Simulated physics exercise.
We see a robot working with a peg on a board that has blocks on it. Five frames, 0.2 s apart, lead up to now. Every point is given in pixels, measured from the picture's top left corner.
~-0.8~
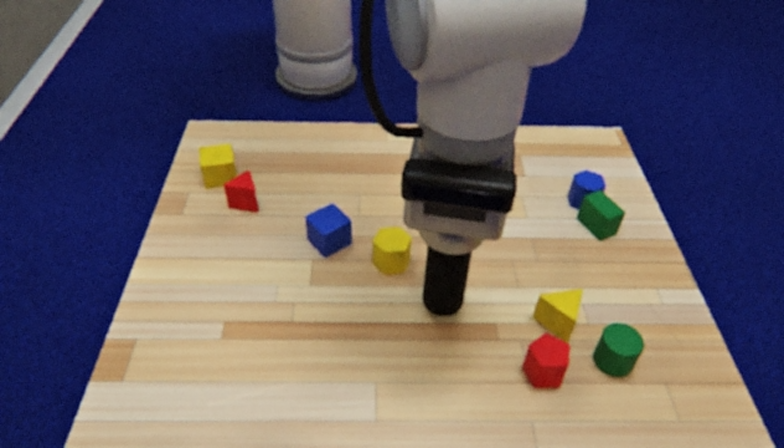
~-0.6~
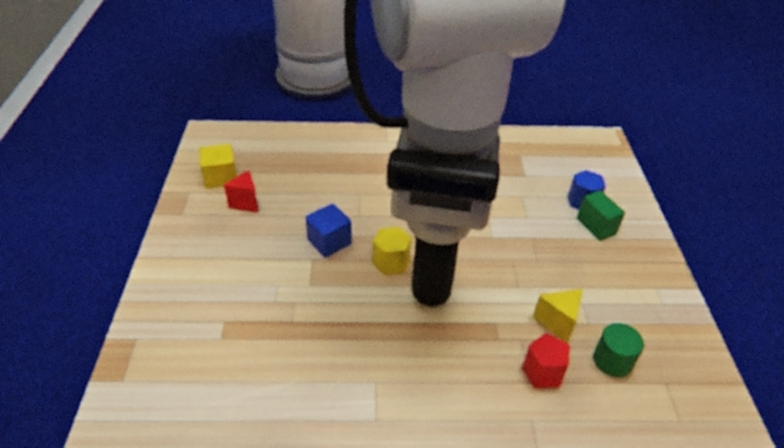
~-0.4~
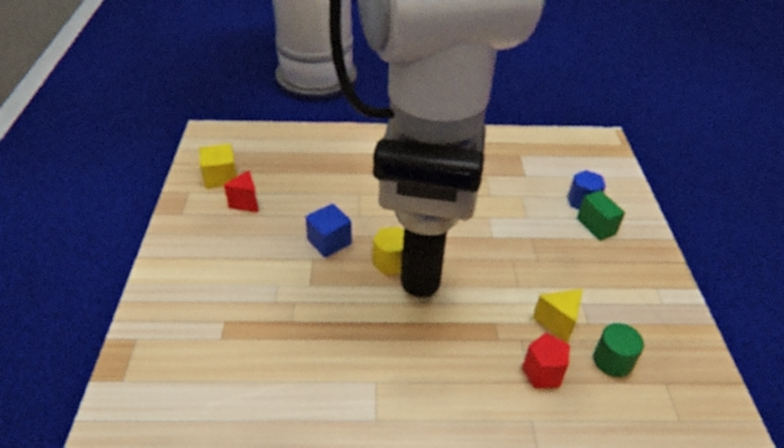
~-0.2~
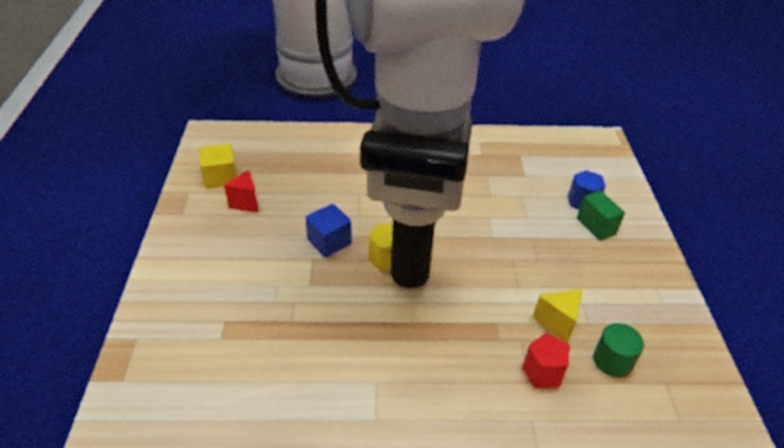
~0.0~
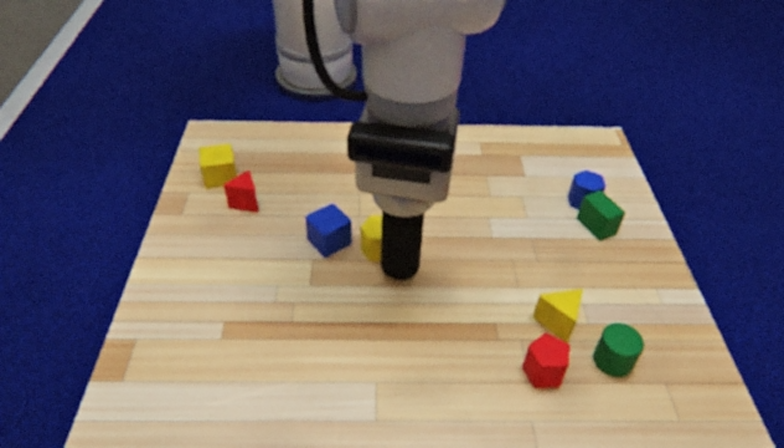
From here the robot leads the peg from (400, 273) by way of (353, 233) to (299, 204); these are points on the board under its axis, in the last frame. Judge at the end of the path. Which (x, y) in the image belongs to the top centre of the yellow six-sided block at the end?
The yellow six-sided block ends near (331, 170).
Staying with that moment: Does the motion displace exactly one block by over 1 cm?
In short: No.
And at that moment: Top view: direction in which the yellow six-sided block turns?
From above, the yellow six-sided block will be seen to turn clockwise.
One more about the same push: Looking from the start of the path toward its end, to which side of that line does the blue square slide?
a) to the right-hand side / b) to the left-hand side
My answer is option b.
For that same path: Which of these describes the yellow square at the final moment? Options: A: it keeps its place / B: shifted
Letter A.
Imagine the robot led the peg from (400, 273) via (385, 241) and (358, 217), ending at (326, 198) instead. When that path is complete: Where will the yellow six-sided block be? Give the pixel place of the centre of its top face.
I expect it at (292, 170).
What follows on the original path. One third of the way, peg at (371, 236); yellow six-sided block at (353, 197).
Two thirds of the way, peg at (333, 216); blue square at (304, 216); yellow six-sided block at (335, 177), turned 65° clockwise.
At the end, peg at (298, 197); yellow square still; red triangular block still; blue square at (303, 217), turned 15° anticlockwise; yellow six-sided block at (331, 170), turned 95° clockwise.
